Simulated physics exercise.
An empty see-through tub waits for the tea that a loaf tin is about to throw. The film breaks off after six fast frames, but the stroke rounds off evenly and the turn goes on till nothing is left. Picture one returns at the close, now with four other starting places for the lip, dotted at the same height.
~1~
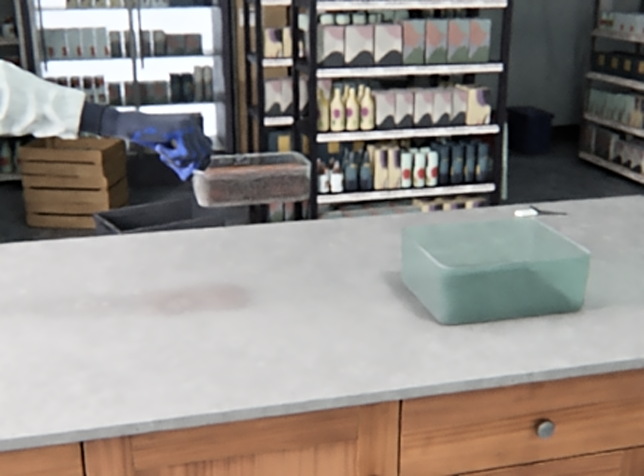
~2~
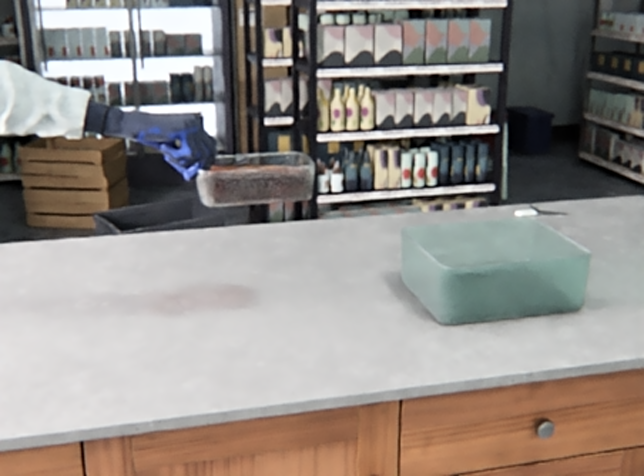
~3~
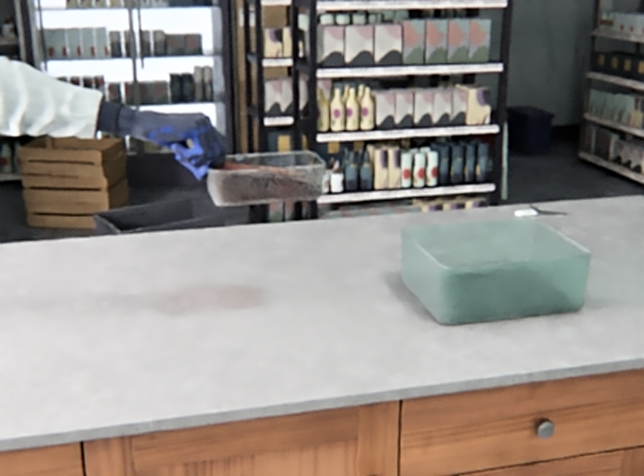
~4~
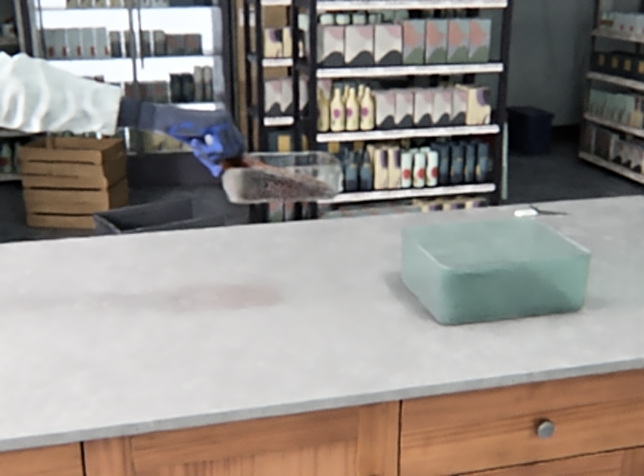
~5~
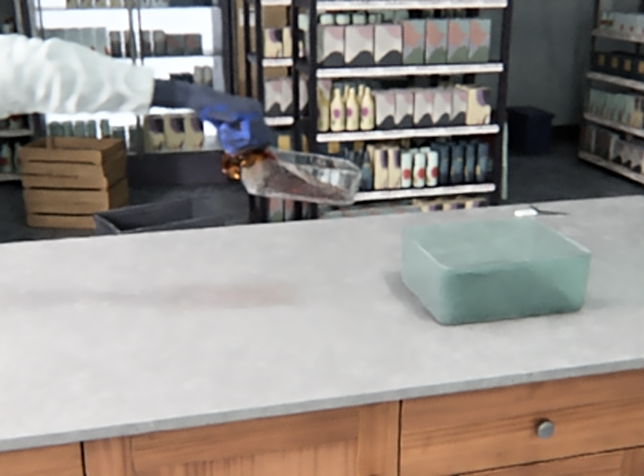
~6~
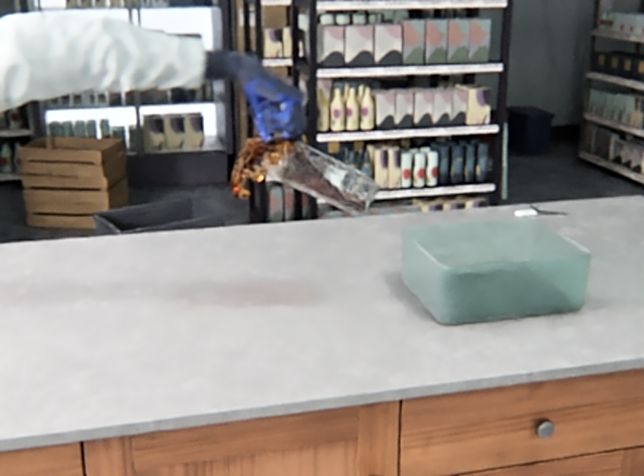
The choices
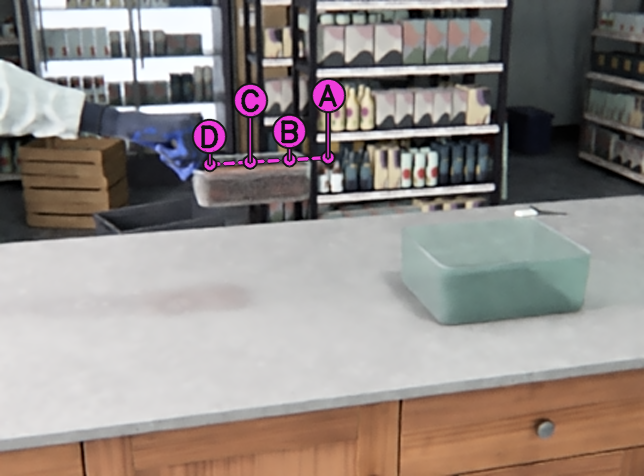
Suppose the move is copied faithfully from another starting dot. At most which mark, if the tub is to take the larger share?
Take A.
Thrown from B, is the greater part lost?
Yes, it does.
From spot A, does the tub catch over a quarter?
Yes, clearly.
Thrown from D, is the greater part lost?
Yes, that goes wrong.
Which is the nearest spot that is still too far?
That is spot B.
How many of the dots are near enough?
One of them.
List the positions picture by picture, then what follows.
Upright, lip at (304, 158); tub from (438, 323) to (581, 308); nothing has left yet.
Upright, lip at (308, 158); nothing has left yet.
Upright, lip at (318, 158); tea is over the rim, down to (211, 164).
Upright, lip at (335, 159); tea is over the rim, down to (220, 164).
Tipped about 11°, lip at (355, 166); tea is over the rim, down to (232, 172).
Tipped about 27°, lip at (373, 180); tea is over the rim, down to (236, 193).
On the marked copy, A at (328, 157); B at (289, 159); C at (250, 162); D at (209, 164).
If A is chosen, about 68 % lands in the tub, 25 % falls short and 6 % goes beside or beyond.
If B is chosen, about 17 % lands in the tub, 80 % falls short and 3 % goes beside or beyond.
If C is chosen, about 1 % lands in the tub, 99 % falls short.
If D is chosen, about 0 % lands in the tub, 99 % falls short.
